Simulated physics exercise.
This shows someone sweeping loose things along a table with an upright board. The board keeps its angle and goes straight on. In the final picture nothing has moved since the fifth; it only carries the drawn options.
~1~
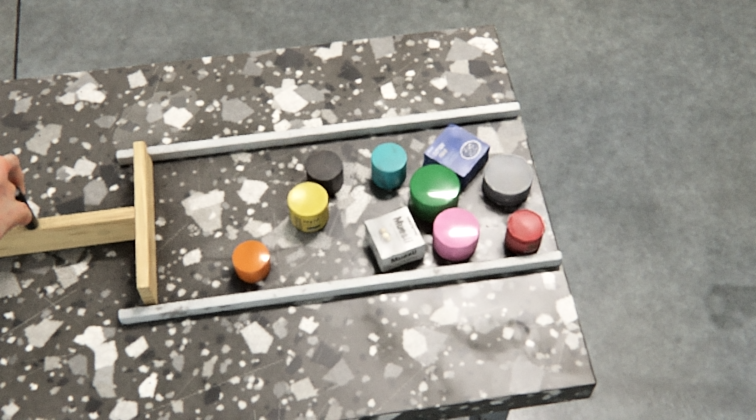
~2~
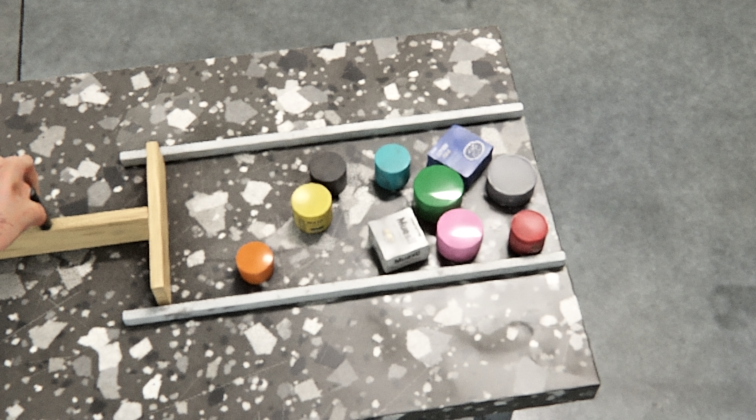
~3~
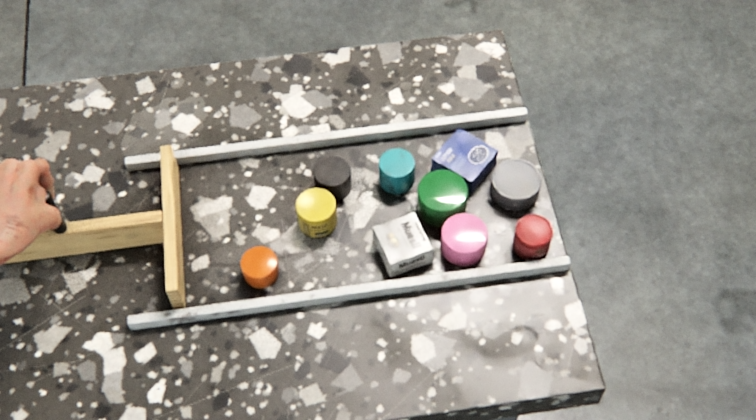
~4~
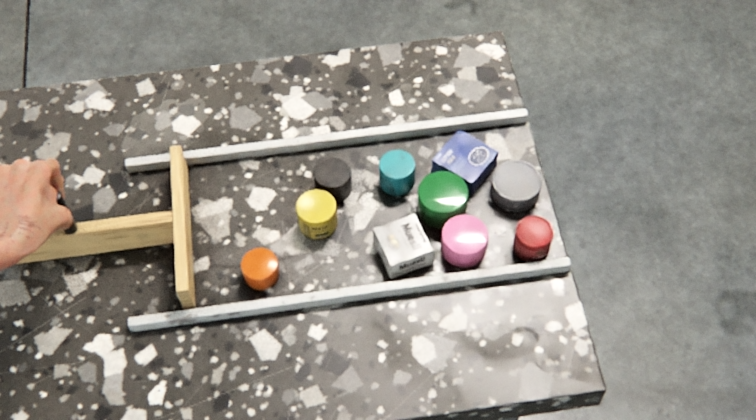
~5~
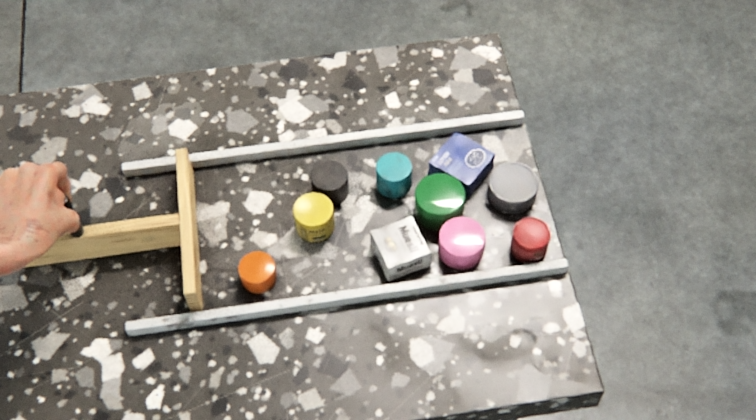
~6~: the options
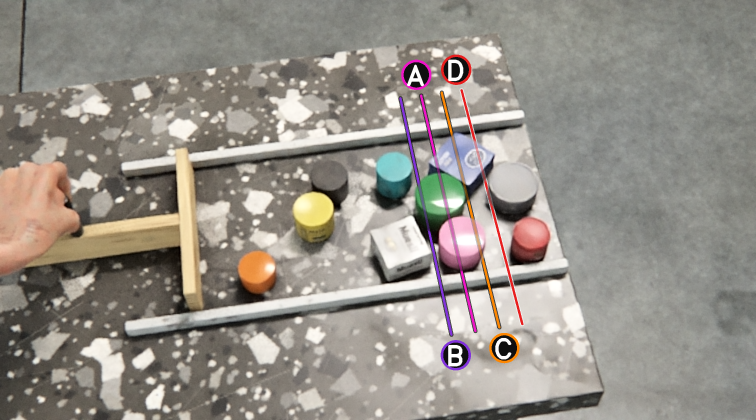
On a dark speckled table, a hand slid an upright wooden board a short way right between two rails, toward a scattered group of colourful pots and small boxes, without touching any of them.
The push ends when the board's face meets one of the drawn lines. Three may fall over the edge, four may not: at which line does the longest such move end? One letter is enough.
As far as mark A.
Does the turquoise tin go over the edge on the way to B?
No.
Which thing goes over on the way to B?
The red jar.
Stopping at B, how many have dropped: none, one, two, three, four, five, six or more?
In all, one.
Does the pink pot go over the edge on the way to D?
Yes.
On the marked copy, A at (446, 204); B at (424, 207); C at (468, 201); D at (490, 198).
With A. Early on, board (280, 204); orange pot (312, 265); red jar (530, 242).
Further on, board (372, 192); pink pot (492, 240); blue box (471, 160).
At the end, board (442, 182); red jar over the edge; pink pot over the edge; three fallen.
As for the rest, B is within the limit but short; C drops four; D drops five.
